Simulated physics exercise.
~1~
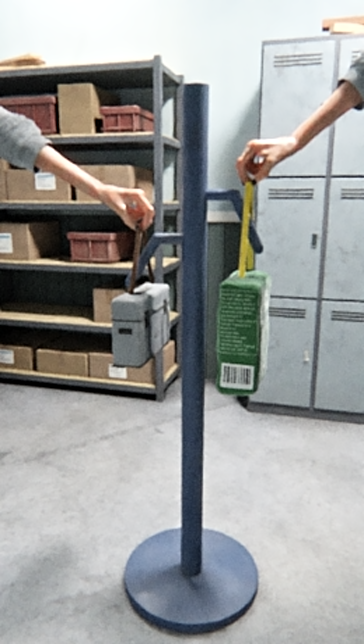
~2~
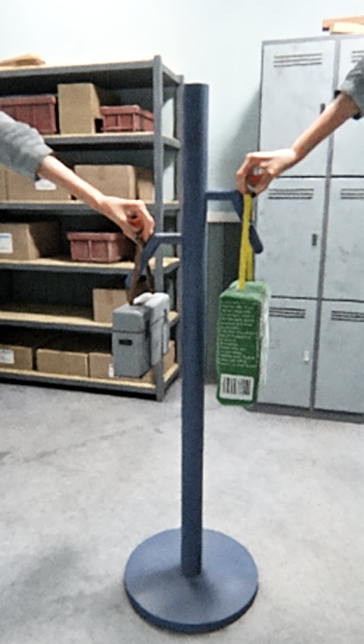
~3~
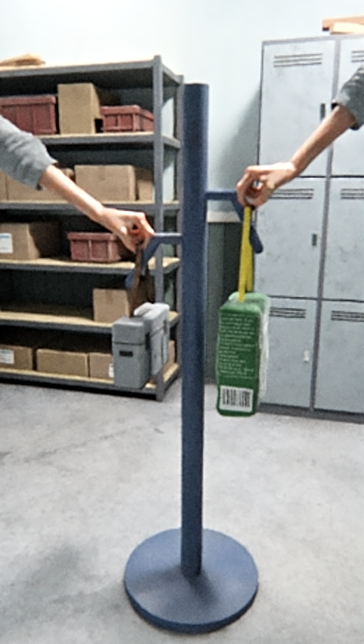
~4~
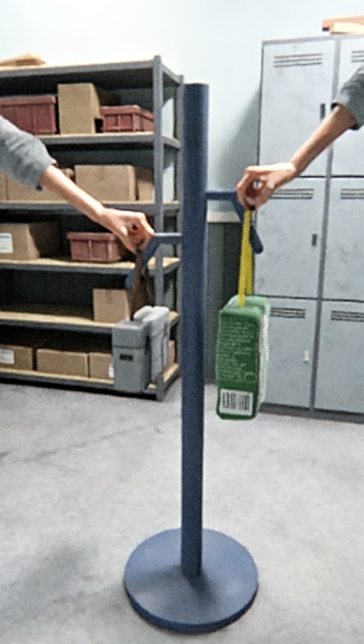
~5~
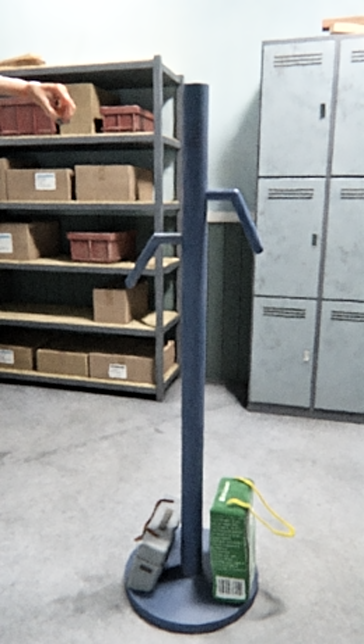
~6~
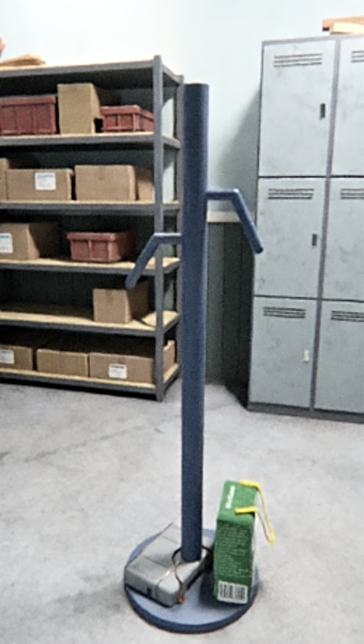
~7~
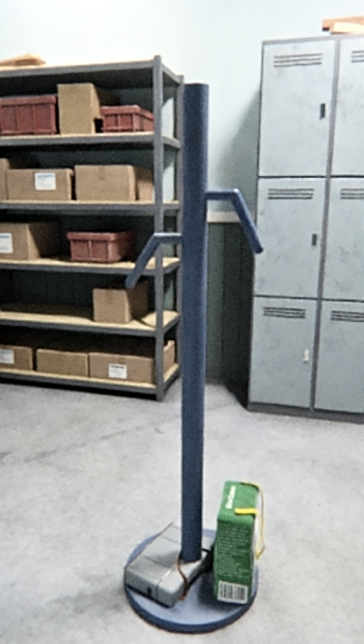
In the video, two hands lower a grey case and a green box-like sack by their loops onto the pegs of a blue stand, then let go. Both items drop to the base, where the case tips onto its side and the green sack stays upright.
